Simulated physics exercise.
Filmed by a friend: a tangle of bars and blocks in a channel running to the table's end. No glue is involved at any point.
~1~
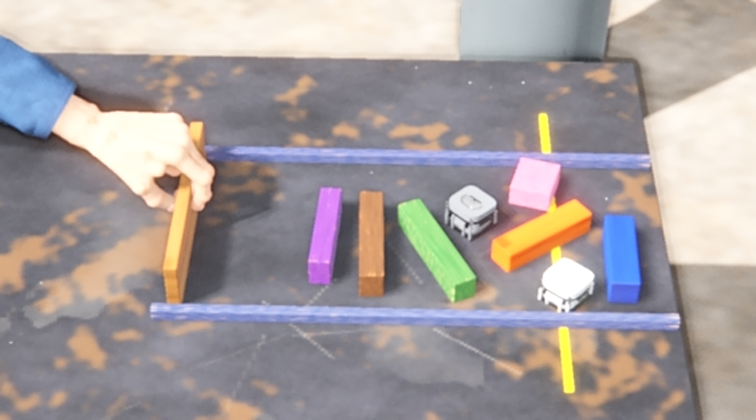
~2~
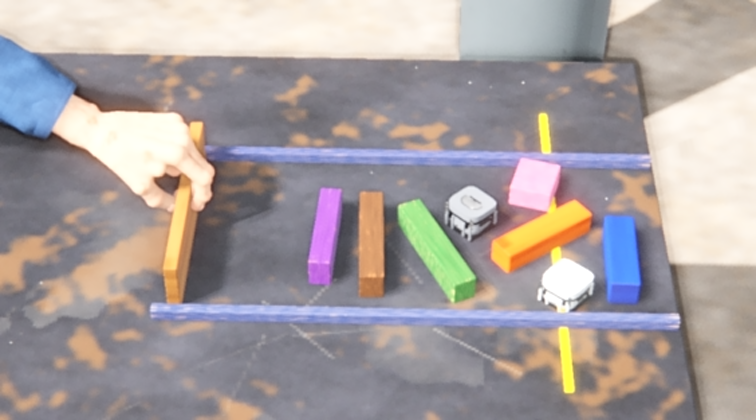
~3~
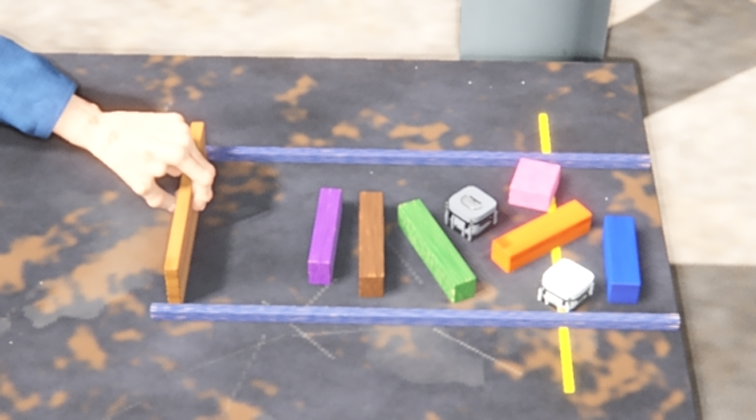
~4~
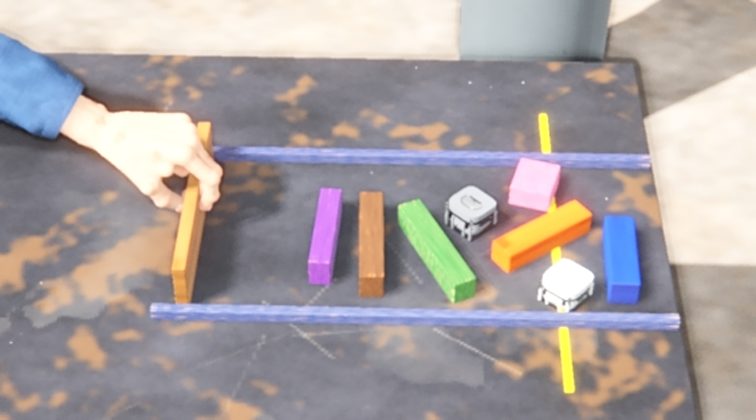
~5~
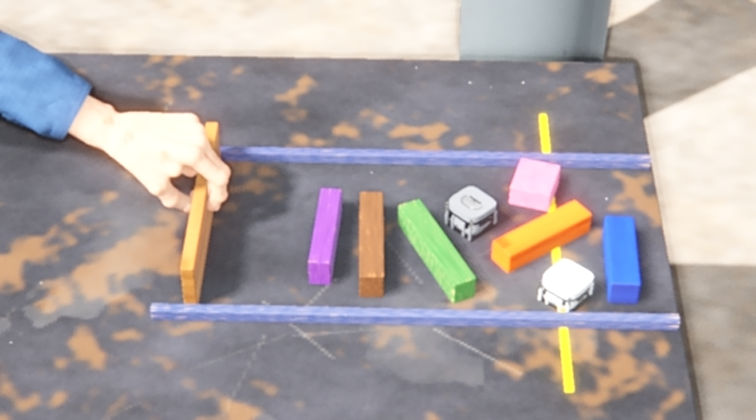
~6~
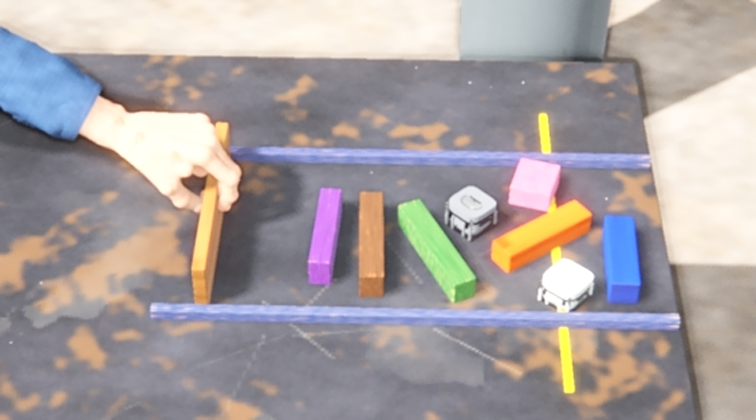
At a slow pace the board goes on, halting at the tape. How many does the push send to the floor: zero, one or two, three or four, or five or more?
You'd see one or two pieces leave the end and fall.
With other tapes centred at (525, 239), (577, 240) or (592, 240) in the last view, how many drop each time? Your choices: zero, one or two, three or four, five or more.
Taken in the order given: Not one, three or four, three to four.
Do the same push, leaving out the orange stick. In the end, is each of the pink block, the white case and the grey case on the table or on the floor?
Final state: Pink block in place, white case in place, grey case in place.
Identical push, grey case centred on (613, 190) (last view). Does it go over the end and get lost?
From that start it hangs on.
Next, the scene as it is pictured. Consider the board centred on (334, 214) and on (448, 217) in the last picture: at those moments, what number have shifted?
At the first place 1, at the second 5.
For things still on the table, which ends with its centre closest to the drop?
The orange stick is the one.
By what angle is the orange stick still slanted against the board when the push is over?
Near 35 degrees.
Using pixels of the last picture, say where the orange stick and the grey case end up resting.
Orange stick: About (667, 240); grey case: About (648, 213).
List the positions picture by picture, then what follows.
In the first frame, blue stick (621, 259); white case (566, 288); orange stick (542, 236); board (186, 211); tape (555, 239).
In the second frame, white case (566, 288); board (186, 211).
In the third frame, orange stick (542, 236); grey case (471, 214).
In the fourth frame, blue stick (621, 259); purple bar (326, 235).
In the fifth frame, white case (566, 288); pink block (535, 185).
In the sixth frame, blue stick (621, 259); white case (566, 288); orange stick (542, 236); board (212, 212); tape (555, 239).
Soon after, none off yet; blue stick at rest near (621, 259); white case at rest near (566, 288); orange stick at rest near (542, 236).
In the end, the number that fall off is one or two; gone, blue stick.
